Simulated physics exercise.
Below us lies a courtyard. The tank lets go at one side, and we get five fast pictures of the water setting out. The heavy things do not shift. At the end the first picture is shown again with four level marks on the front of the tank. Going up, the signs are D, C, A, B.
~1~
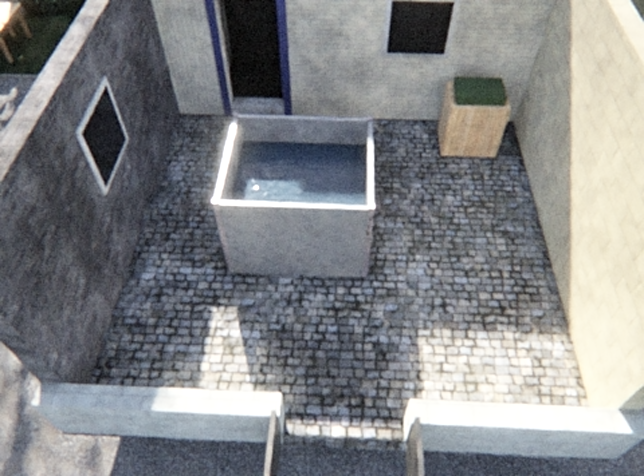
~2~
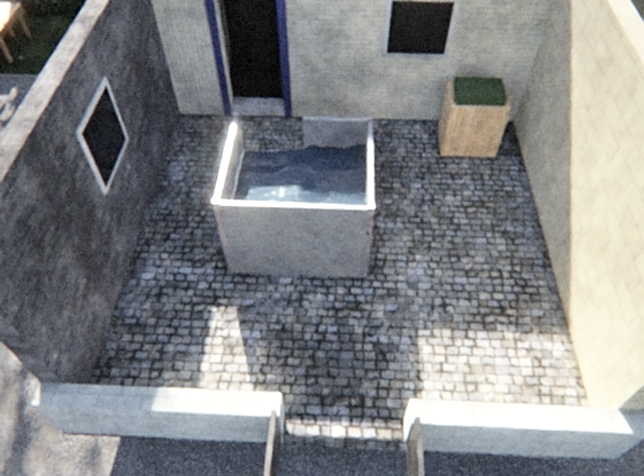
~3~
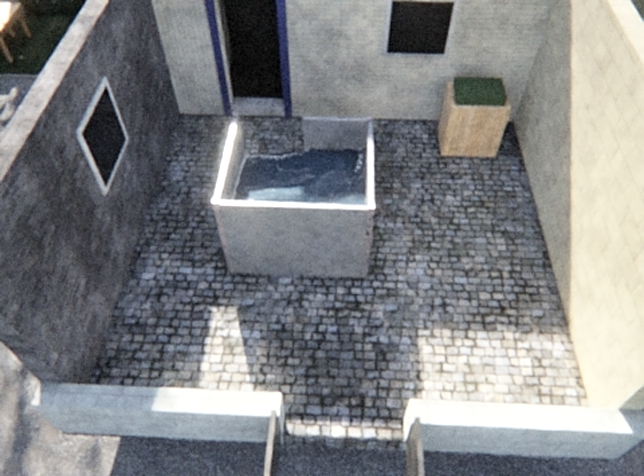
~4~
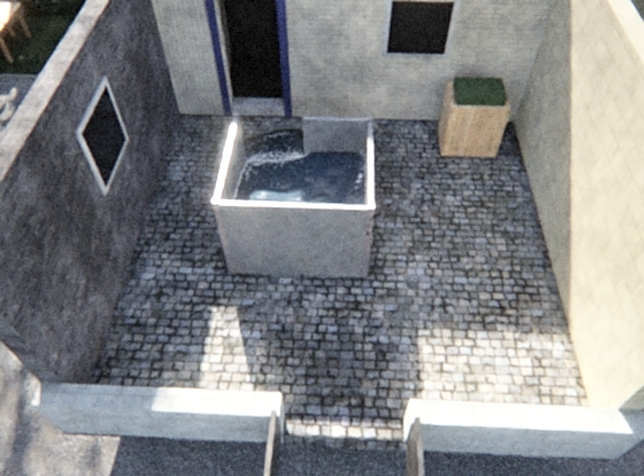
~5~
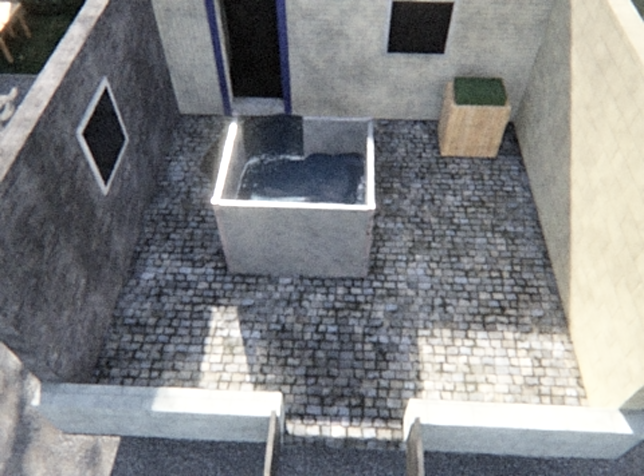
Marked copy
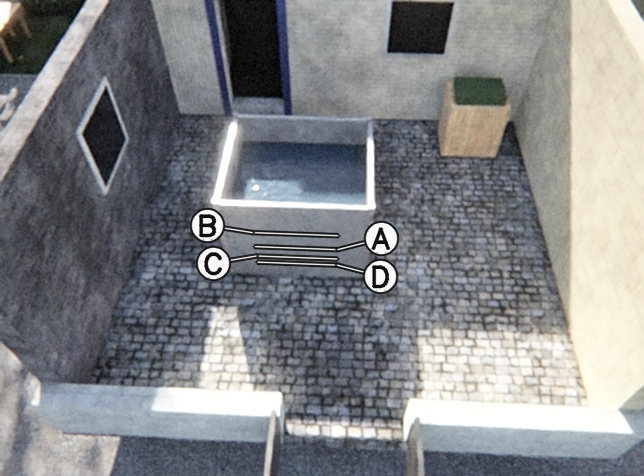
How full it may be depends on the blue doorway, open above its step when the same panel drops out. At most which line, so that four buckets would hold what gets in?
It is C.
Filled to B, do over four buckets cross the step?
Yes.
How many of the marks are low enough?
Two.
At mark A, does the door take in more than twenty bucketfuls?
No, it does not.
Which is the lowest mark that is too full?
Here it is mark A.
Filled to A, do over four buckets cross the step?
Yes.
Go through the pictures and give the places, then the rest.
Water in the tank at rest, its middle at (300, 181); foot of the blue doorway at (259, 115); open gate at (346, 394).
Water covers 1 % of the ground, its front hidden from here.
Water covers 3 % of the ground, its front hidden from here.
Water covers 7 % of the ground, its front hidden from here.
Water covers 12 % of the ground, its front hidden from here.
On the marked copy, A at (296, 248); B at (295, 234); C at (296, 257); D at (297, 263); from the bottom up D, C, A, B.
With A, about 8 bucketfuls get in.
With B, dozens of bucketfuls pour in.
With C, a bucket or two gets in.
With D, nothing gets over.
